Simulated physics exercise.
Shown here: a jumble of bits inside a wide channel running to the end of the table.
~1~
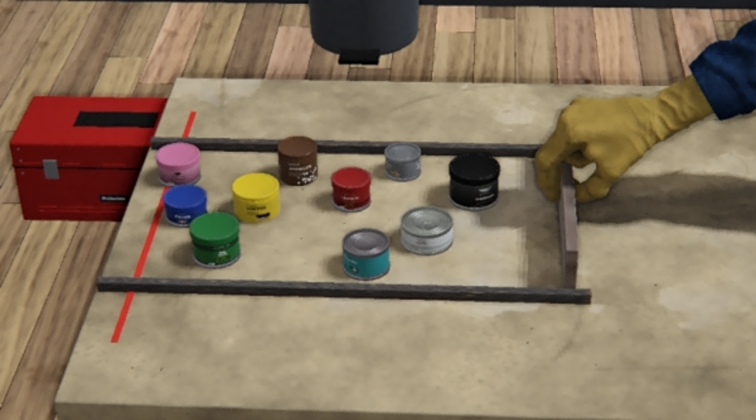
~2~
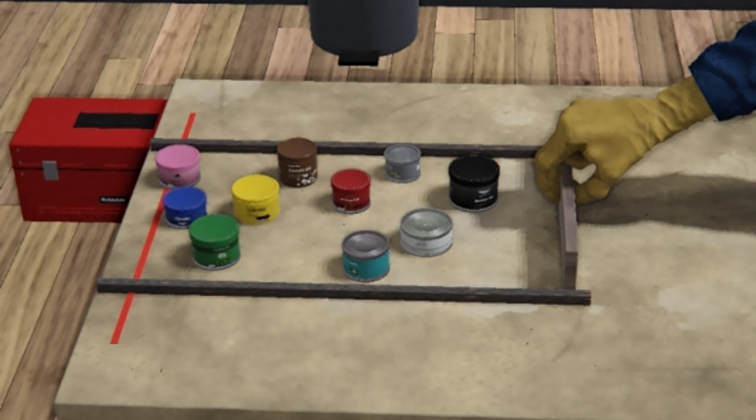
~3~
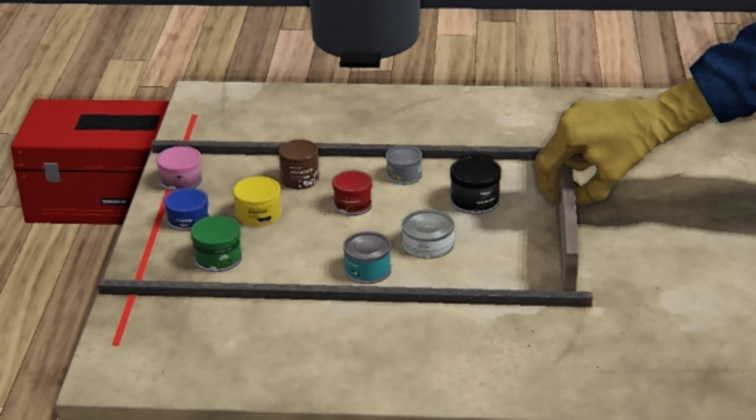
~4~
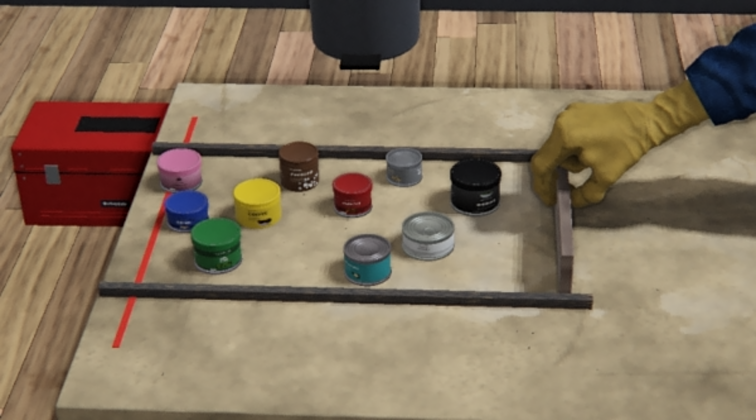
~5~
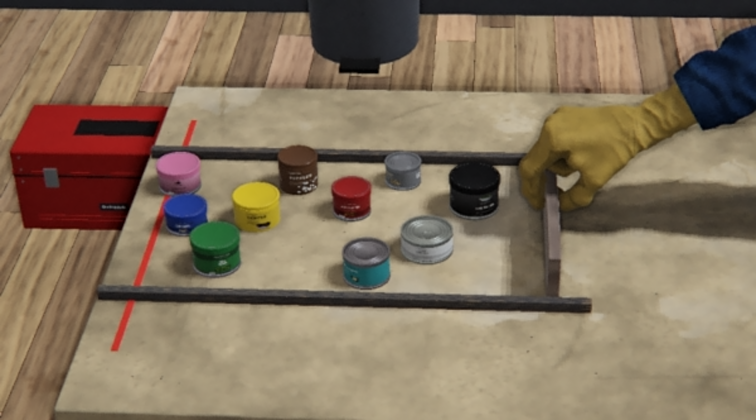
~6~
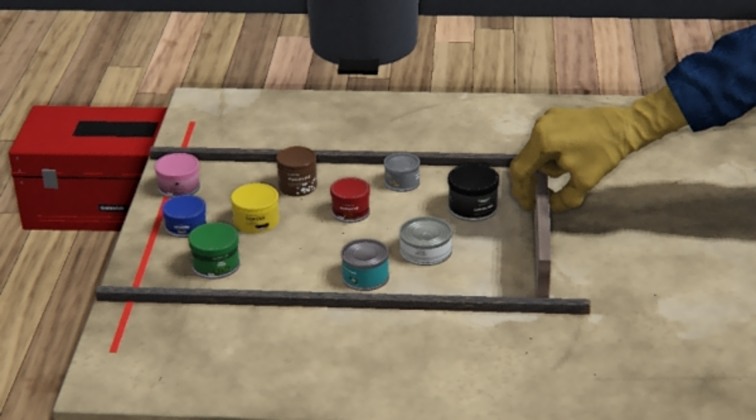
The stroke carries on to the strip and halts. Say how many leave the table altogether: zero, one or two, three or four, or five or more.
Drops: At least five.
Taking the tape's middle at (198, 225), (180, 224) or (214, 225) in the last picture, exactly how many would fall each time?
Try by try, 2, 4 and 1.
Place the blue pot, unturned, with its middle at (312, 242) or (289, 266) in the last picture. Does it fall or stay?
First spot: Gone; second: Gone.
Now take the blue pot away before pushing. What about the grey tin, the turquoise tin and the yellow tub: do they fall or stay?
Grey tin - safe, turquoise tin - safe, yellow tub - gone.
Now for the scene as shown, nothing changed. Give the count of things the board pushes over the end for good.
It comes to 5.
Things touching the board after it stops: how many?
5 in contact.
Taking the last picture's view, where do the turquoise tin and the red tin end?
(116, 263), and the other (138, 208).
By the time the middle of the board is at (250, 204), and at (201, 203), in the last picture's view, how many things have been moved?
Tally at point one: 10; at point two: 10.
Soon after, none off yet; pink pot at rest near (178, 176); blue pot at rest near (185, 216); green tin at rest near (215, 251).
After that, none off yet; pink pot at rest near (178, 176); blue pot displaced a little near (162, 219); green tin moving near (203, 252).
In the end, the number that fall off is five or more; gone, brown tub, yellow tub, green tin, blue pot and pink pot.
